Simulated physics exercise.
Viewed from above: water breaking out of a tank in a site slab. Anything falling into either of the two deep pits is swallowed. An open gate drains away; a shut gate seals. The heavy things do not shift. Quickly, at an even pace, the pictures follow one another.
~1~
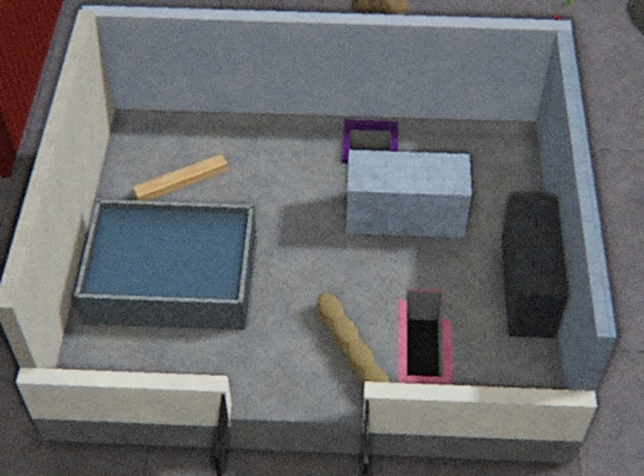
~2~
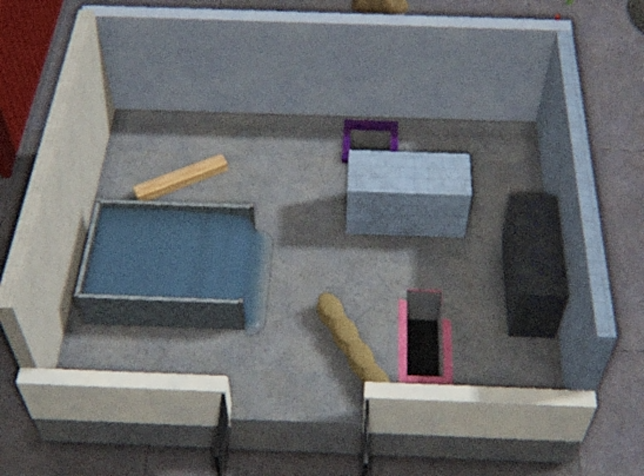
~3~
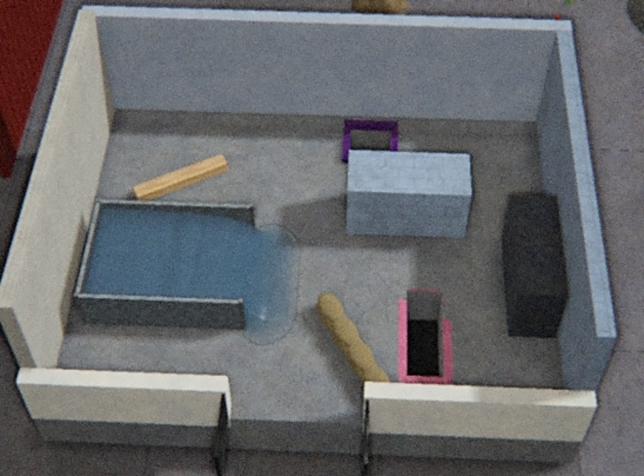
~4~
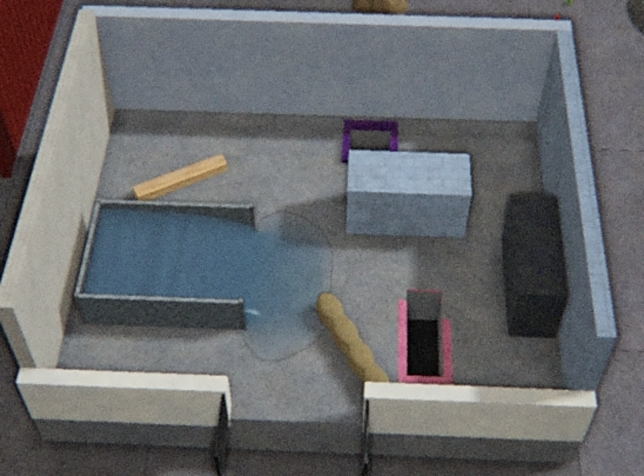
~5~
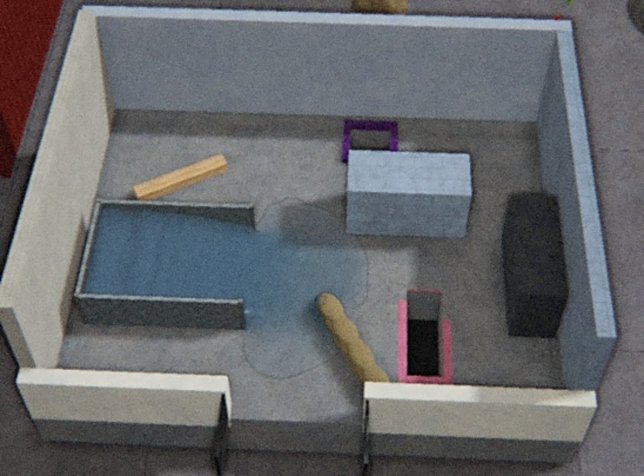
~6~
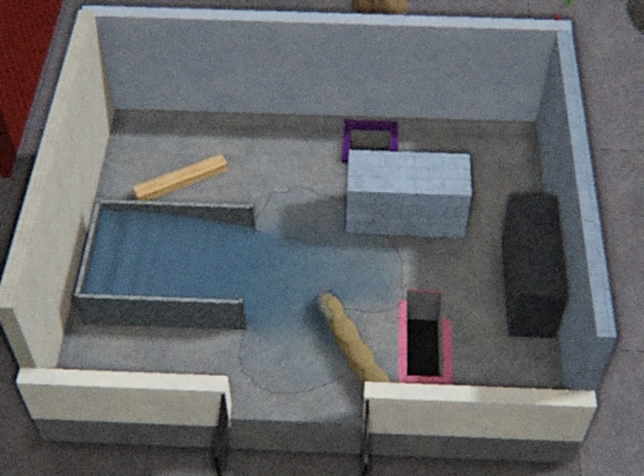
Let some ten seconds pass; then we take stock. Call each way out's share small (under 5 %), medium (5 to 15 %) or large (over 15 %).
Small, medium or large: The gate gets a large share; the pink pit gets a large share; the purple pit gets a small share.
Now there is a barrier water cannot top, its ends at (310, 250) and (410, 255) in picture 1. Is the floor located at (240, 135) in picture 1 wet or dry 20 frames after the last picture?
Point status: Inundated.
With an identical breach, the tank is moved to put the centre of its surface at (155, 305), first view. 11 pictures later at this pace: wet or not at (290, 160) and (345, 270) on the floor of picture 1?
Result, points in order: Unwetted; inundated.
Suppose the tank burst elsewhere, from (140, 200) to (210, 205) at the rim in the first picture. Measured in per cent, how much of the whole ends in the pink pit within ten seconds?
The pink pit takes 4 per cent.
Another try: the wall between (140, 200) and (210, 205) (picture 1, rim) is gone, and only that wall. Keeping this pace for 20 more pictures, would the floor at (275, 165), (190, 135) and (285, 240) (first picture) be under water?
Taking them in order, I'd say swamped, swamped and not reached.
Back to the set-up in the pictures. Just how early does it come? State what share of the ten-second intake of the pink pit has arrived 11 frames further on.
20 %.
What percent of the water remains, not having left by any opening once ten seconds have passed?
My figure: Some 50 per cent.
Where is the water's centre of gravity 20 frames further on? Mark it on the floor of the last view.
Somewhere around (334, 266) in the last view.
A moment on, water covers 25 % of the floor; the gate 1 %, the pink pit 2 %, the purple pit 0 %.
Next, water covers 35 % of the floor; the gate 5 %, the pink pit 5 %, the purple pit 0 %.
Then, water covers 55 % of the floor; the gate 14 %, the pink pit 9 %, the purple pit 0 %.
Later, water covers 75 % of the floor; the gate 21 %, the pink pit 17 %, the purple pit 0 %.
In the end, water covers 85 % of the floor; the gate 26 %, the pink pit 24 %, the purple pit 0 %.
